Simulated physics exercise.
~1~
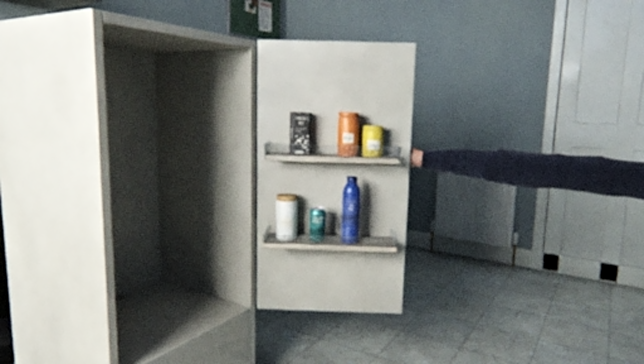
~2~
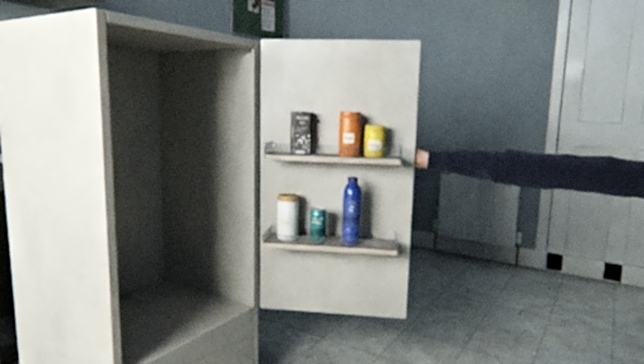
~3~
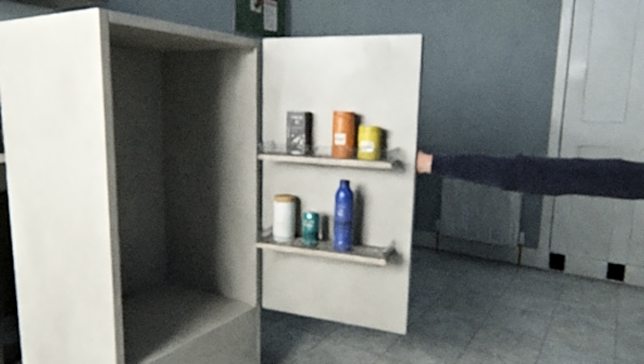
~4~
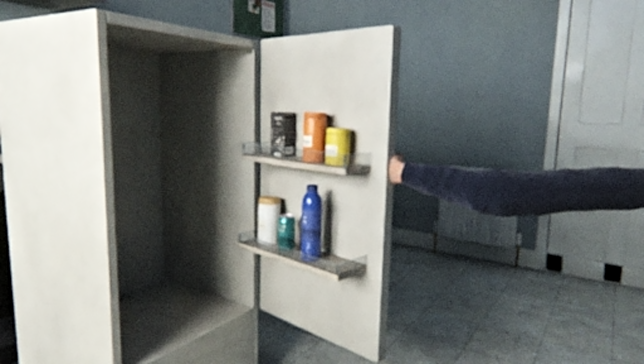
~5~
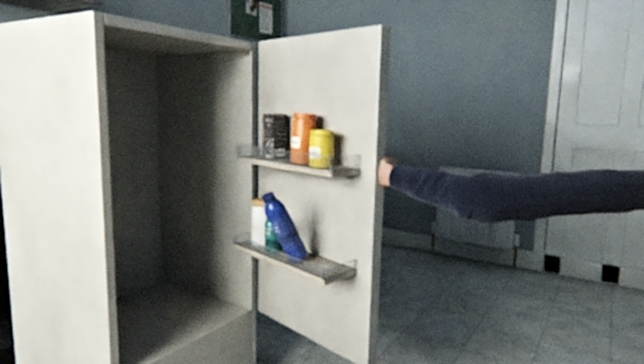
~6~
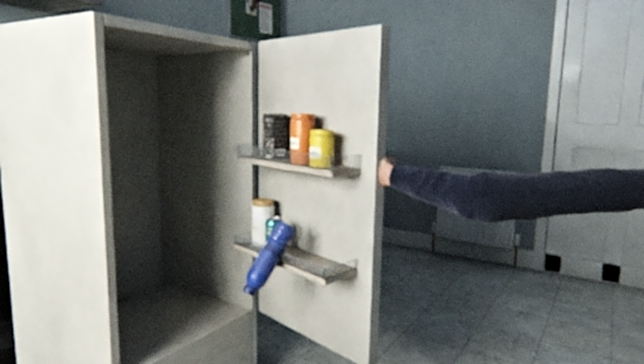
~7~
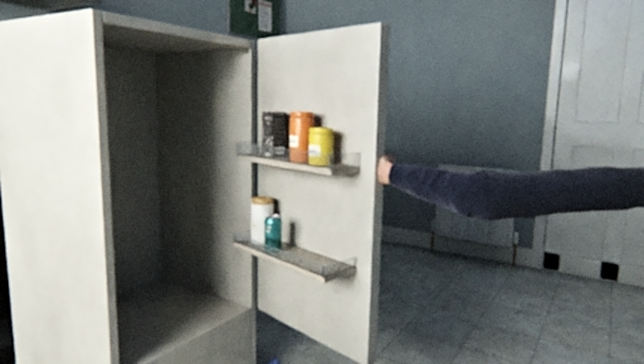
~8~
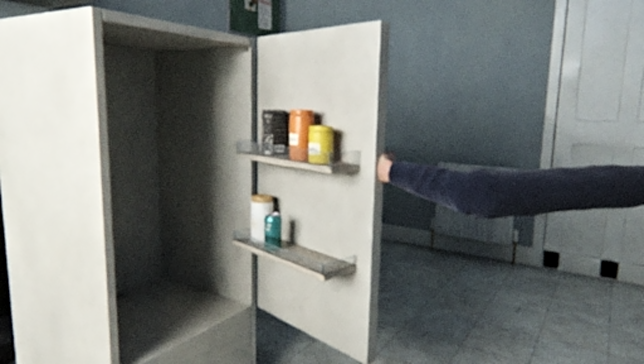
A dark-sleeved arm reaches in from the right and holds the edge of an open, pale fridge door, seen from the front in a blue-grey room by a slightly swaying camera. The door's upper rack holds a black carton, an orange jar and a yellow jar, while the lower one holds a white jar, a turquoise can and a blue bottle. The arm swings the door toward the viewer, and it stops abruptly. The blue bottle tips left, topples over the rail upside down and drops toward the floor, out of sight. The other five items stay standing on their racks.
